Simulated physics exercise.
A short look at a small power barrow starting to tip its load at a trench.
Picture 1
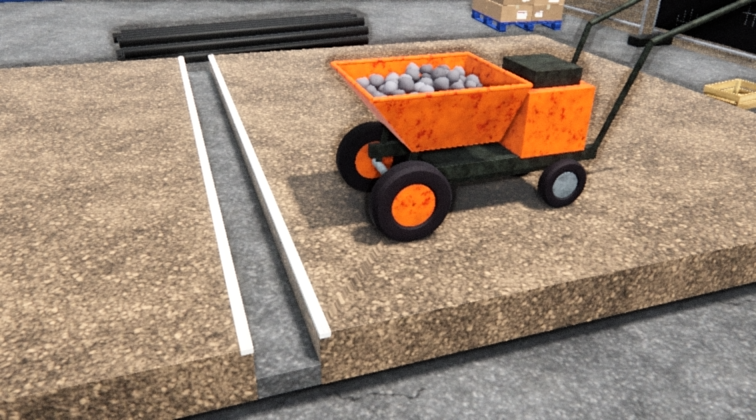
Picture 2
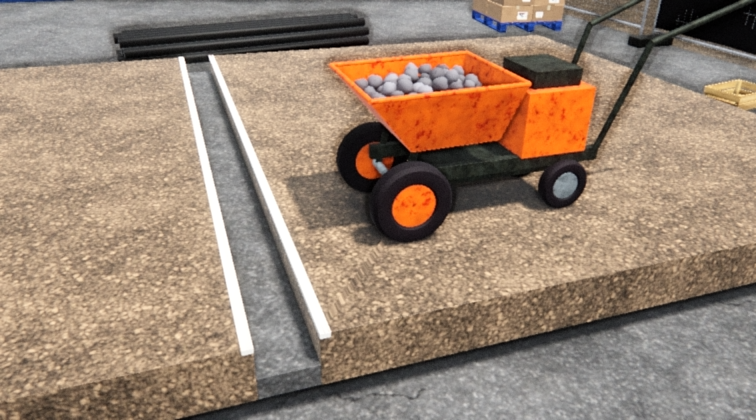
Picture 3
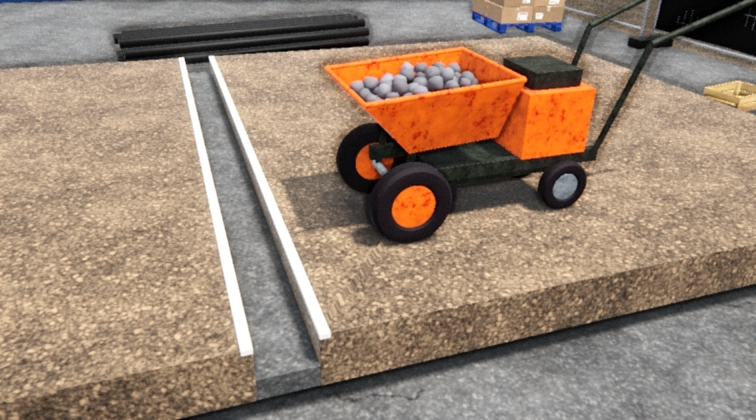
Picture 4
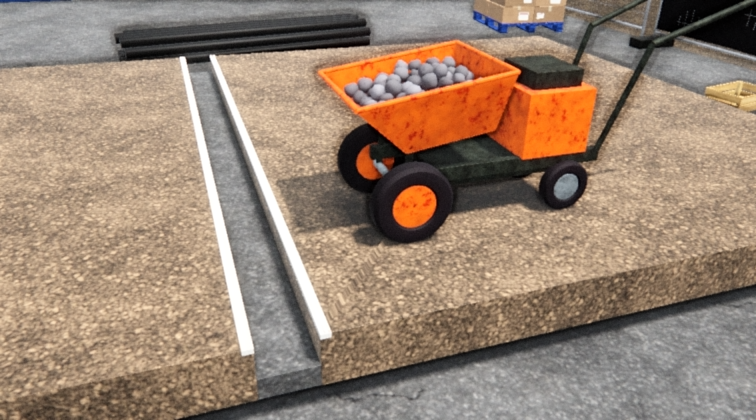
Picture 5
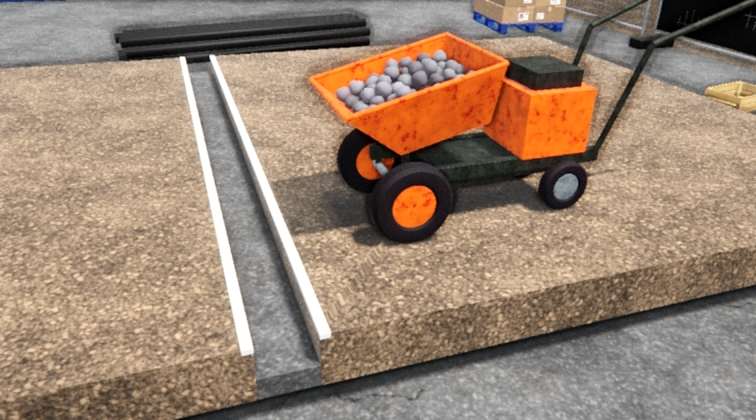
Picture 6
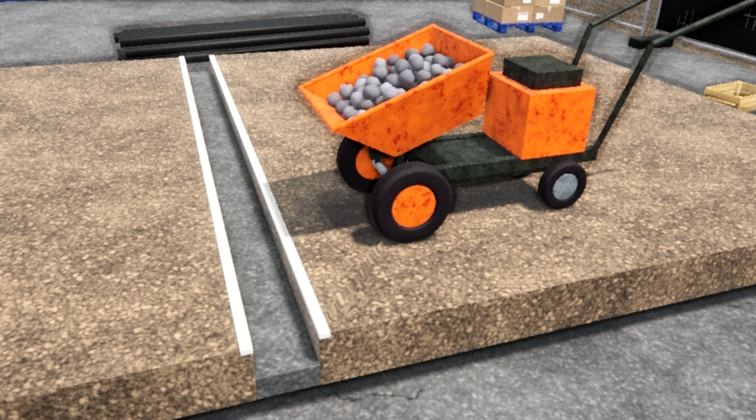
An orange skip heaped with round grey cobbles sits level on a small power barrow, then tilts forward to the left, slightly at first and then clearly, while the wheels stay still beside a narrow, white-edged trench.
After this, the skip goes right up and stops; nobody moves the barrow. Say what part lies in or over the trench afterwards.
Between the edges lies over half of the load.
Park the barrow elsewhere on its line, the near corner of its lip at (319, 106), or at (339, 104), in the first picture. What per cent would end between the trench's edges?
Near 10 % and 50 %.
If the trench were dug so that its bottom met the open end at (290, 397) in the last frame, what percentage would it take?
It comes to 90 per cent or so.
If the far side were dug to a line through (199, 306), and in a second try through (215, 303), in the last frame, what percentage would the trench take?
First some 100, then 90 per cent.
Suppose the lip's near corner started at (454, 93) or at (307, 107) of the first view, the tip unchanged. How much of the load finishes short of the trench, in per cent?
About 60 and 0 per cent.
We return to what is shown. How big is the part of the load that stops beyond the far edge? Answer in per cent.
About 10 per cent.
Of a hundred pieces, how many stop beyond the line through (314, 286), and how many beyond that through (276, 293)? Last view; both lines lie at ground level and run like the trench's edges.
First some 90, then 50 per cent.
Soon after the last picture, skip tipped steeply; all in the skip.
A little later, skip tipped right over; most in the skip; a small part in or heaped over the trench; a stray few falling.
Later still, skip tipped right over; a small part in the skip; a stray few short of the trench; most in or heaped over the trench; a small part beyond it.
At rest, skip tipped right over; a small part in the skip; a stray few short of the trench; most in or heaped over the trench; a small part beyond it.
